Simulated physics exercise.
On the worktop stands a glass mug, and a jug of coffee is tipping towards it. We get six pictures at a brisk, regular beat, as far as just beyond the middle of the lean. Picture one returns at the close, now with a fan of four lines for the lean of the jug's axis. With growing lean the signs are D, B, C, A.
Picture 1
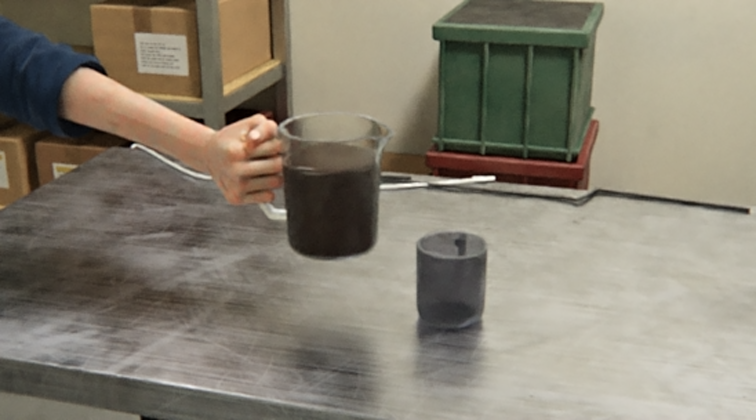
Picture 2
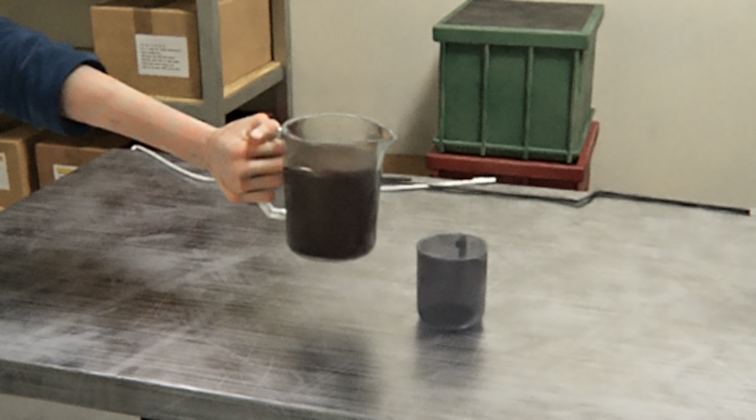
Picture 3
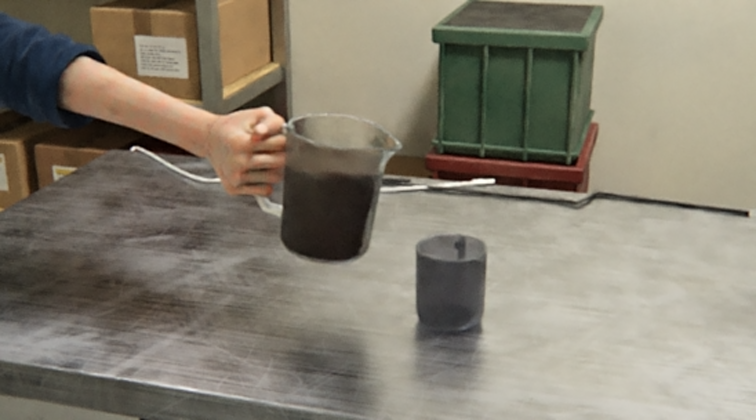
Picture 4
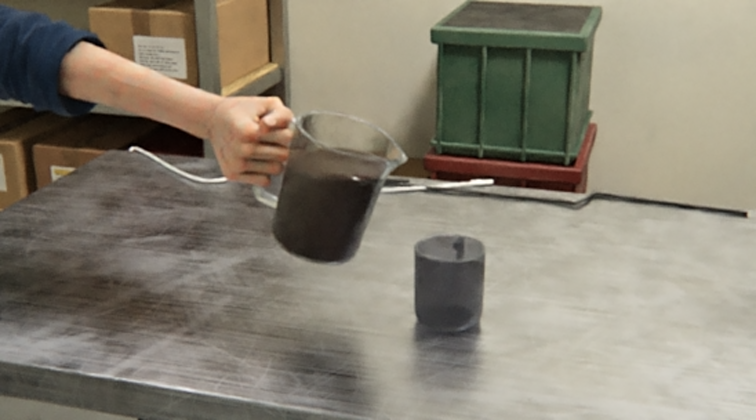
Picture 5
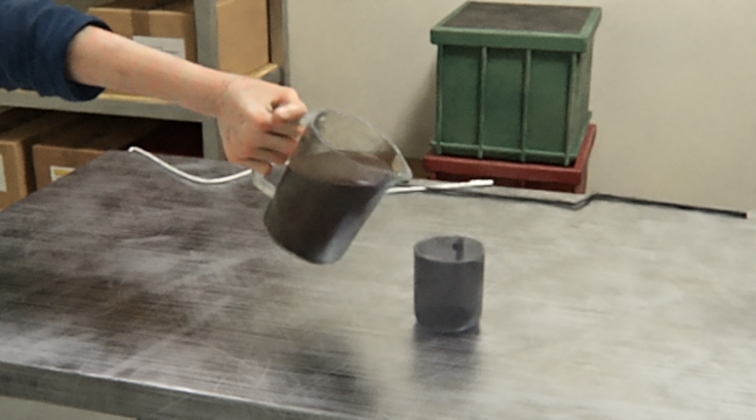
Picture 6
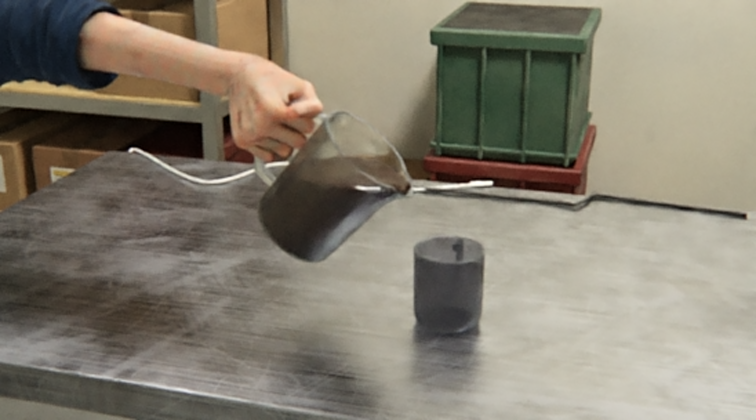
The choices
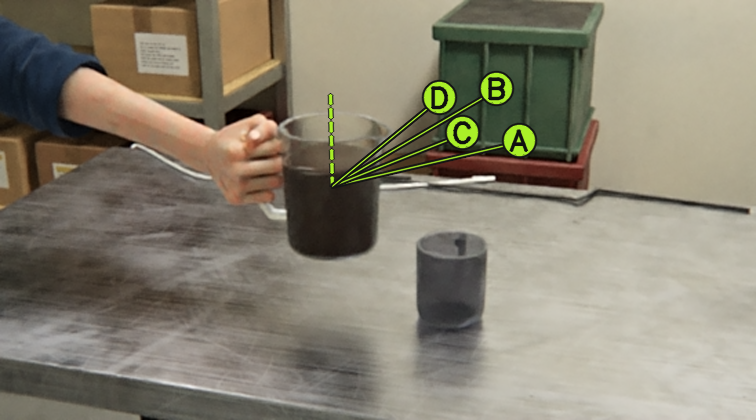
At a metal worktop, a hand gradually tilts a jug of dark liquid rightward near a glass mug.
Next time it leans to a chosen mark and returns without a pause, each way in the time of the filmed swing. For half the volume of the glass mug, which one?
Take B.
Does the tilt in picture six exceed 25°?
Yes.
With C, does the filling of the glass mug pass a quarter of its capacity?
Yes, clearly.
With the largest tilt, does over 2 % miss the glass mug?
Yes, it does.
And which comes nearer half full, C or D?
That would be D.
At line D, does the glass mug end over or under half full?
Under.
In lime, A at (503, 146); B at (482, 98); C at (447, 140); D at (427, 108).
With A, the glass mug ends with about 92 % of what it can hold; 9 % of the coffee is spilt.
With B, the glass mug ends with about 52 % of what it can hold.
With C, the glass mug ends with about 80 % of what it can hold.
With D, the glass mug ends with about 30 % of what it can hold.
